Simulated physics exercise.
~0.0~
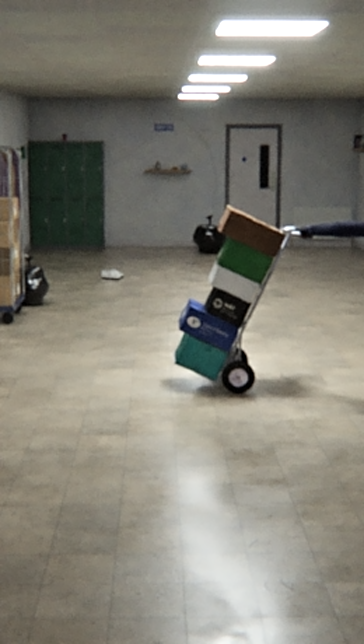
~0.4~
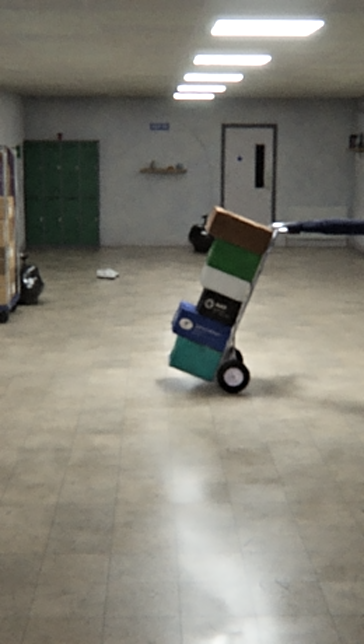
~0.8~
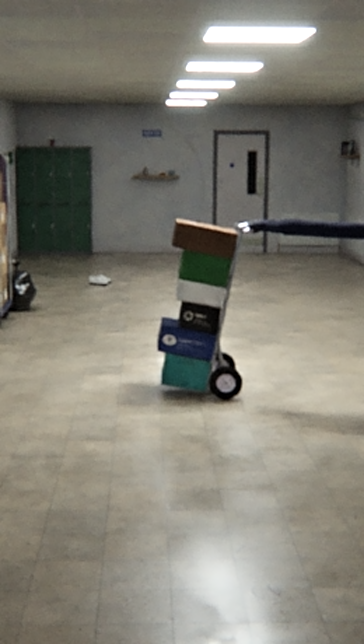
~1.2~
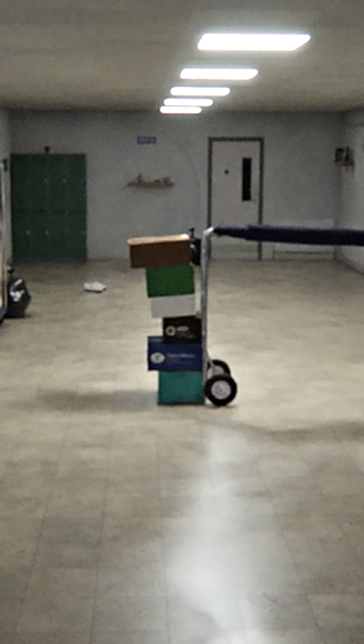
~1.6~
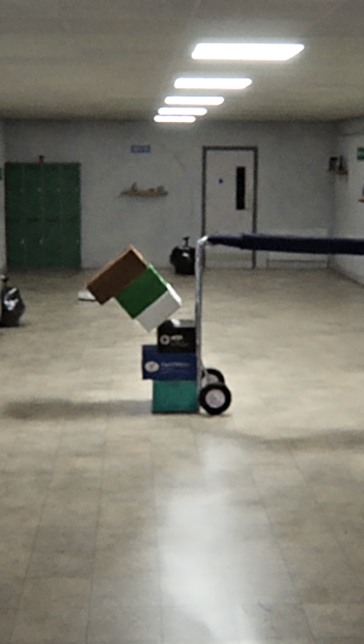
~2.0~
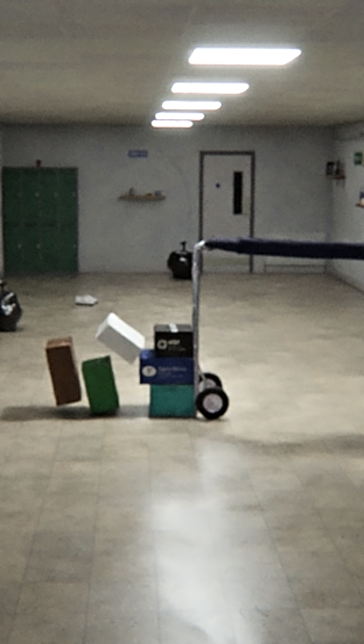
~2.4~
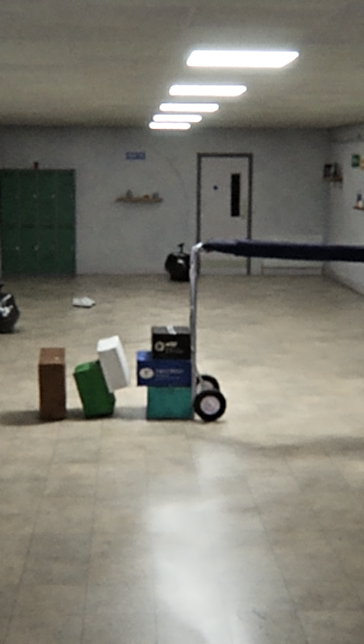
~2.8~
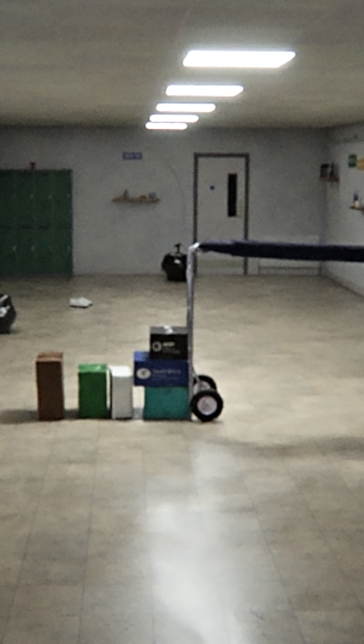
The video shows a dark-sleeved arm lowering a tilted hand truck stacked with six loose boxes until it stands upright, when the brown, green and white ones tip off to the left and land on the floor, while the black, blue and turquoise ones remain stacked.
